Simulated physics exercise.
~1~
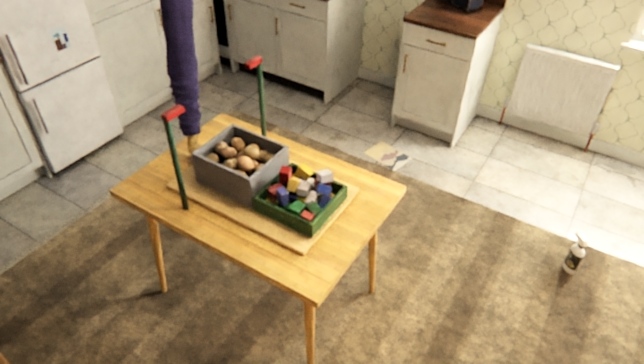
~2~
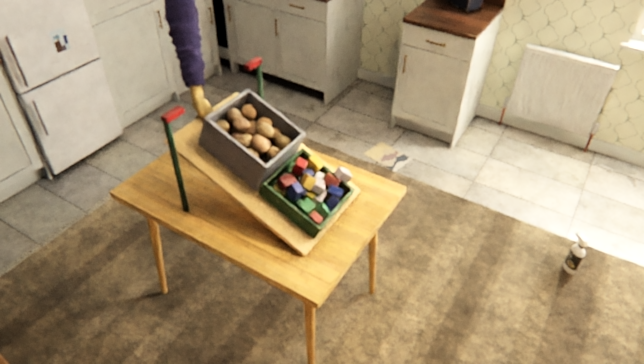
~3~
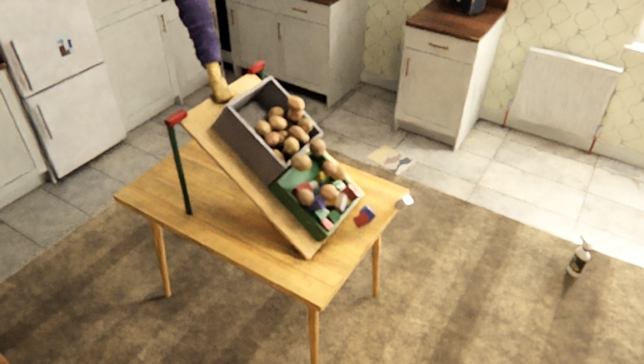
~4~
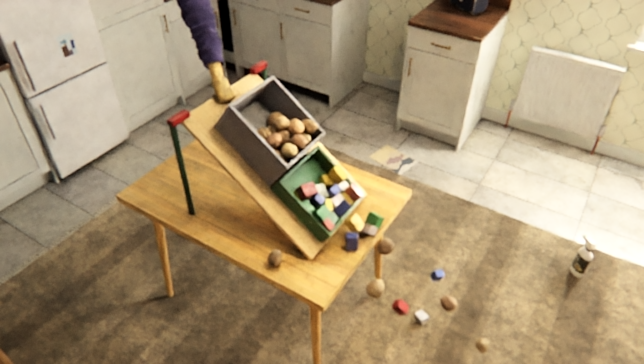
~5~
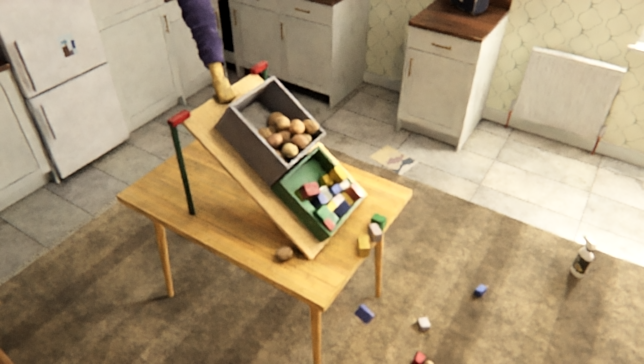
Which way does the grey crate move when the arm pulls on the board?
The grey crate moves up as the board beneath it is lifted and tilted.
In a kitchen, a purple-sleeved arm yanked up the left end of a board on a wooden table, tipping a grey crate and a green crate of toy bricks until round brown things and bricks spilled rightward, some reaching the floor.
